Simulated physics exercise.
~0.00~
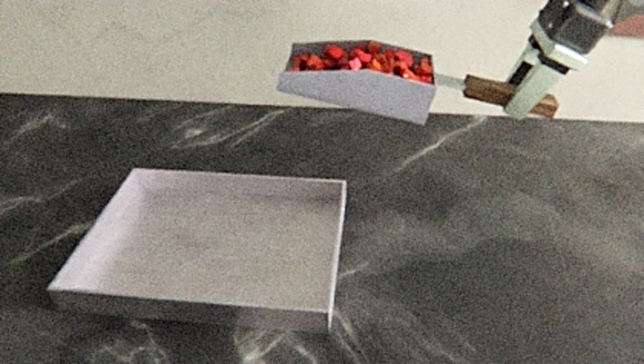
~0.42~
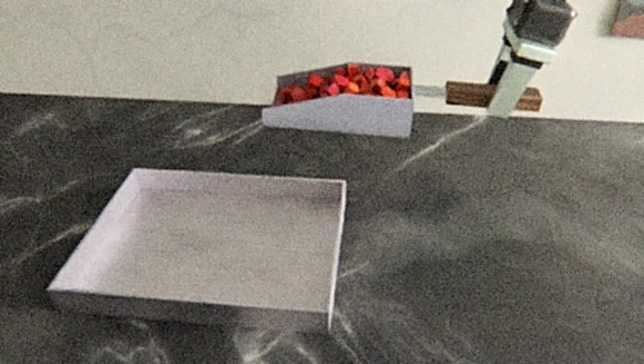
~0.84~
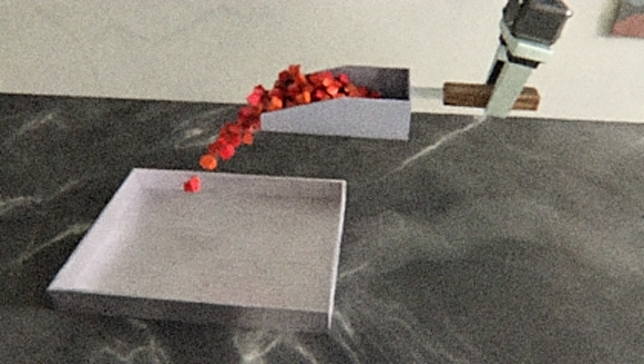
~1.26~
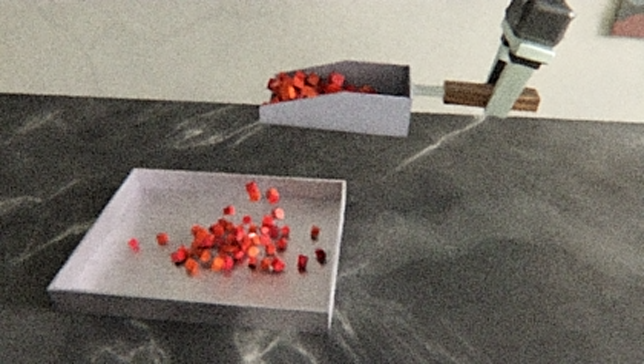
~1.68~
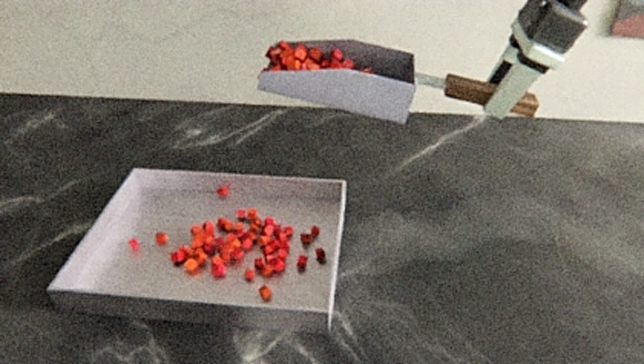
Robot-held scoop dipping and spilling red dice into a shallow tray, then tilting back with some of the pieces still aboard.
